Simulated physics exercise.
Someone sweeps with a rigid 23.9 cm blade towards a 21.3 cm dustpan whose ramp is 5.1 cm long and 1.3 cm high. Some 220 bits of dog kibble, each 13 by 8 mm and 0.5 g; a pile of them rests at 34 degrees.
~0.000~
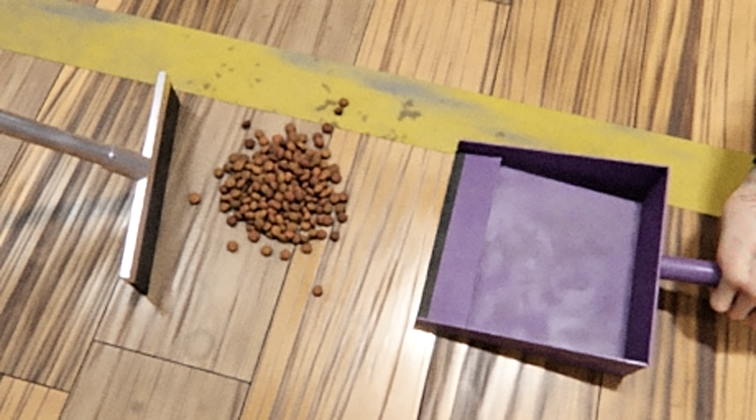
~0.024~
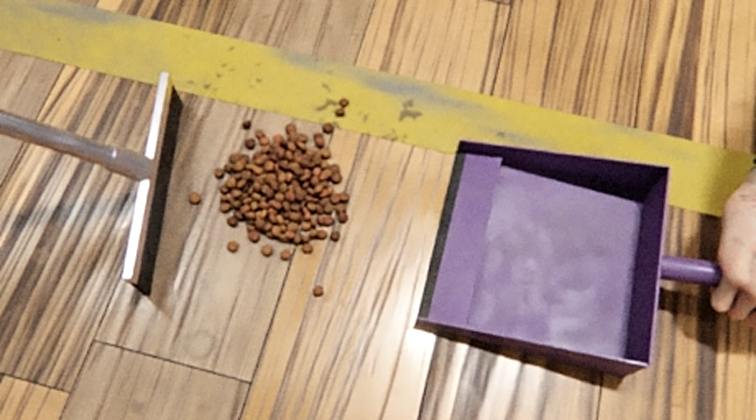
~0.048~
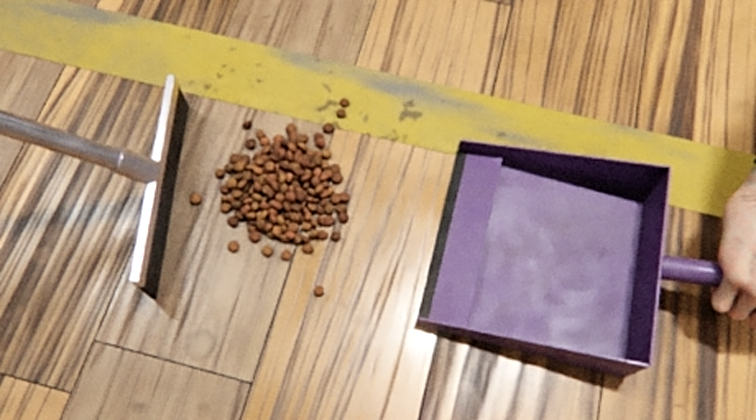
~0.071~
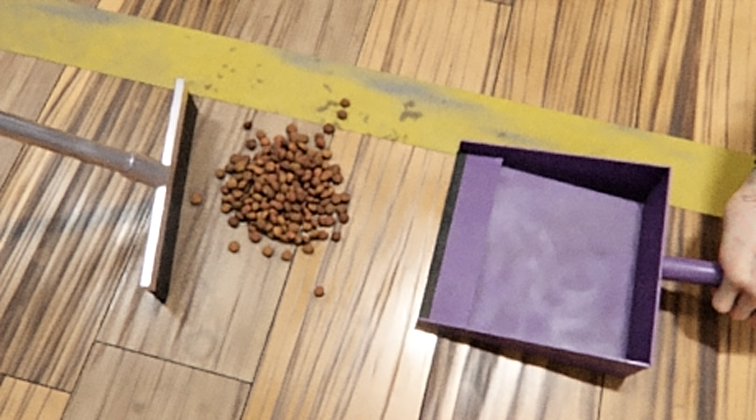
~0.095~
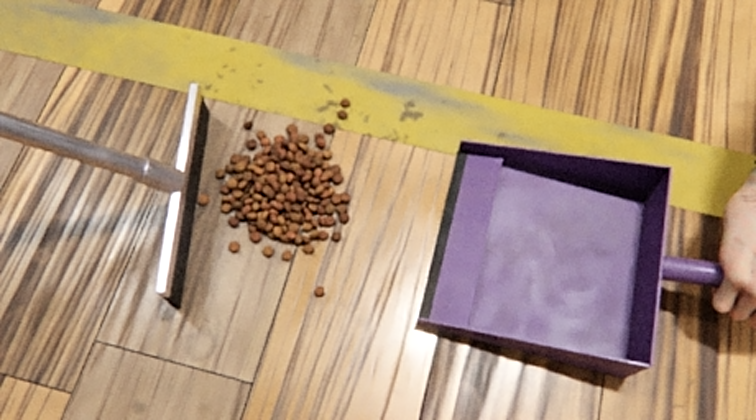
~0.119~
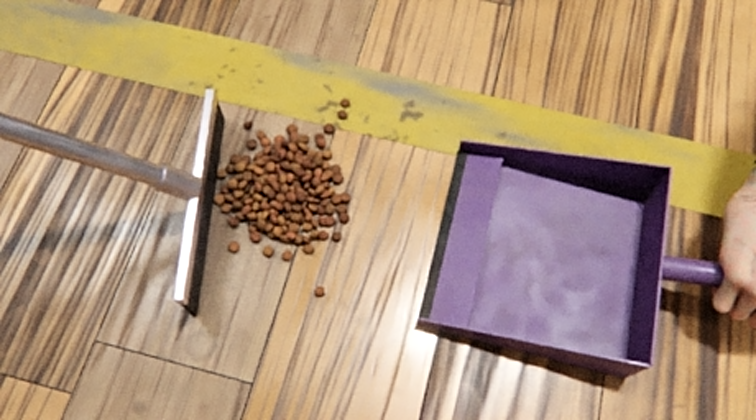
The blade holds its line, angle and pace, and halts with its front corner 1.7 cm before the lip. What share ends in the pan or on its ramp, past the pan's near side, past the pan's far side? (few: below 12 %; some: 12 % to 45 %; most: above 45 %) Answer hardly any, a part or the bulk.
Pan a part, near side hardly any, far side hardly any.
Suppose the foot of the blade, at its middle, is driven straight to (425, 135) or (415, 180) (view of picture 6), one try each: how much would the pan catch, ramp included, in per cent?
About 30 and 30 per cent.
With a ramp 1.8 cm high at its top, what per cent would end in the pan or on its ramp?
It would be near 15 per cent.
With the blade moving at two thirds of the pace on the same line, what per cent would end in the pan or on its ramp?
It would be near 10 per cent.
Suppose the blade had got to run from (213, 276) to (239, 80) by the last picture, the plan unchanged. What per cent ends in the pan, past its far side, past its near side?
Pan 45, far 25, near 0.
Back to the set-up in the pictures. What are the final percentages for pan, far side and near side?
Pan 15; near side 5; far side 10.
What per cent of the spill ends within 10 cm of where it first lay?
Some 10 per cent.
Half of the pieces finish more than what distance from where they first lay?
Some 16 cm.
After 0.26 s, middle of the blade 14 cm from the lip; 0 % over the lip, far side 0 %, near side 0 %.
After 0.35 s, middle of the blade 7 cm from the lip; 0 % over the lip, far side 5 %, near side 0 %.
After 0.58 s, middle of the blade 4 cm from the lip; 20 % over the lip, far side 10 %, near side 5 %.
By 1.0 s all is still; pan 15 %, near side 5 %, far side 10 %, in front of the lip or behind the blade 70 %.
